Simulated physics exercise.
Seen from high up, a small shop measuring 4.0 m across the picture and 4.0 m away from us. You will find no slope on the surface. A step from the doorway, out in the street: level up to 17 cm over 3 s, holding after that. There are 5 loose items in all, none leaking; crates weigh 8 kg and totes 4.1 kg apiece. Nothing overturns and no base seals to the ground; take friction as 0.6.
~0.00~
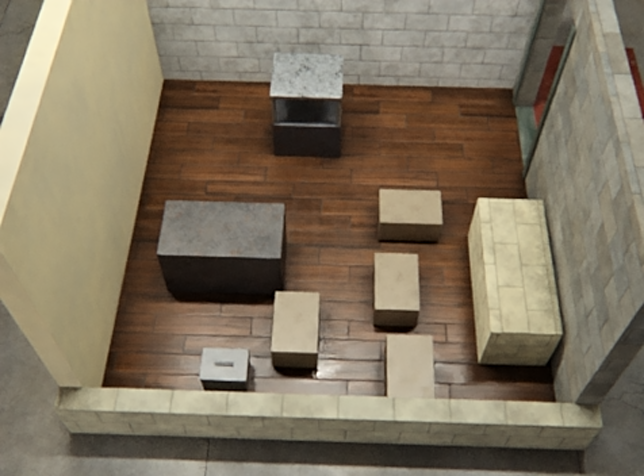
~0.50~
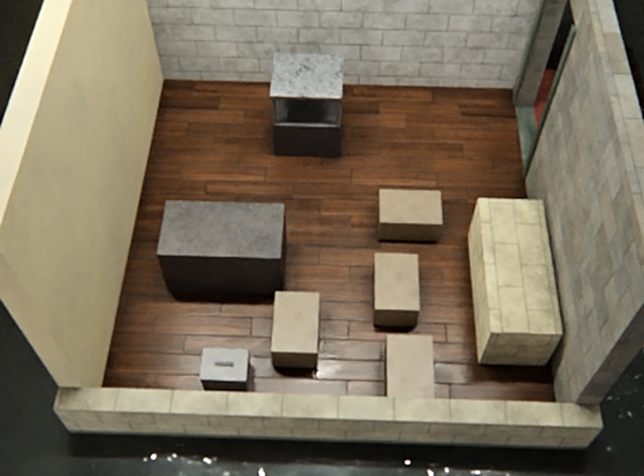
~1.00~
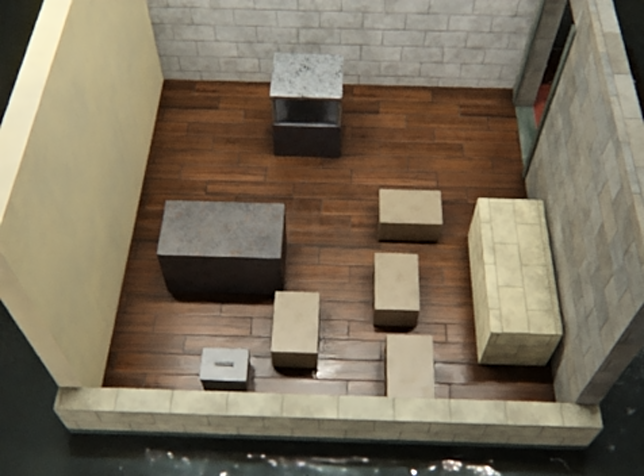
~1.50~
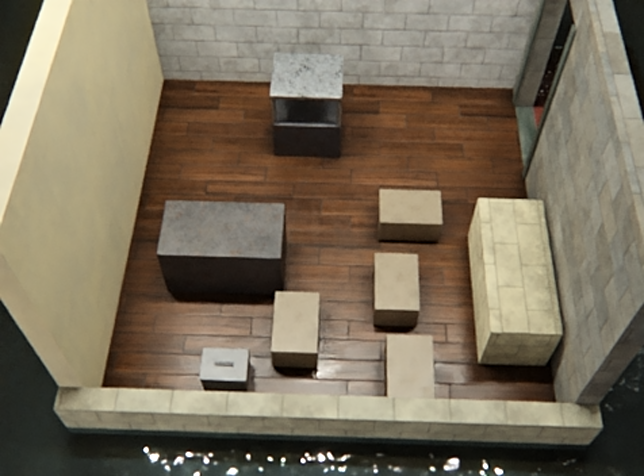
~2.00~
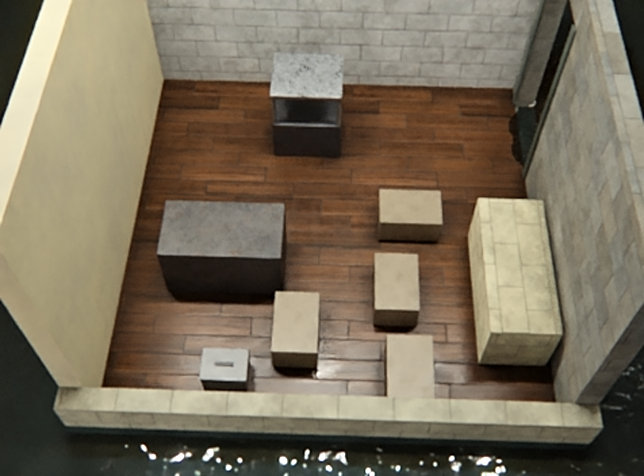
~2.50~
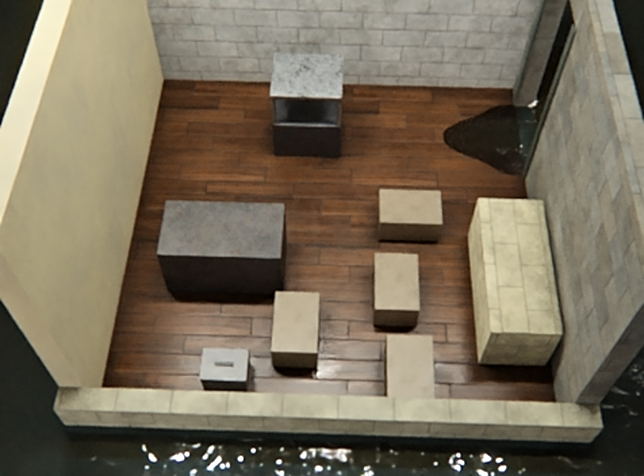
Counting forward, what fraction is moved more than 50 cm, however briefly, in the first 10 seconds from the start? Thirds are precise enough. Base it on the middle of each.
I'd put it at less than a third.
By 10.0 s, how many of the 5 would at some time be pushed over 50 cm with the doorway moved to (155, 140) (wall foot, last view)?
The count would be 2.
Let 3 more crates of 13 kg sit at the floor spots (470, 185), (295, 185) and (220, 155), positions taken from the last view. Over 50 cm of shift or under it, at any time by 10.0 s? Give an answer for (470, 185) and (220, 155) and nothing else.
Order as asked: Not as far and not as far.
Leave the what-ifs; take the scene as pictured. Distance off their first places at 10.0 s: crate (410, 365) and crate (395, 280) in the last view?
They sit 0 cm and 10 cm away, in the order given.
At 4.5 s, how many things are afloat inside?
At that instant the tally stands at 0.
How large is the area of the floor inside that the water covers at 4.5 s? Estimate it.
Flooded: Near 5.5 m2.
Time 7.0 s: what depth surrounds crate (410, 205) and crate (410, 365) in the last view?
I'd put it at 3 cm and 1 cm respectively.
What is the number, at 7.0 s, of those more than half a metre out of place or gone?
By my reckoning, 0.
After 3.5 s 0 of 5 are over 50 cm from their spots; 0 afloat.
After 4.5 s 0 of 5 are over 50 cm from their spots; 0 afloat.
After 7.0 s 0 of 5 are over 50 cm from their spots; 0 afloat.
After 10.0 s 0 of 5 are over 50 cm from their spots, and 0 have been at some point; 0 afloat.
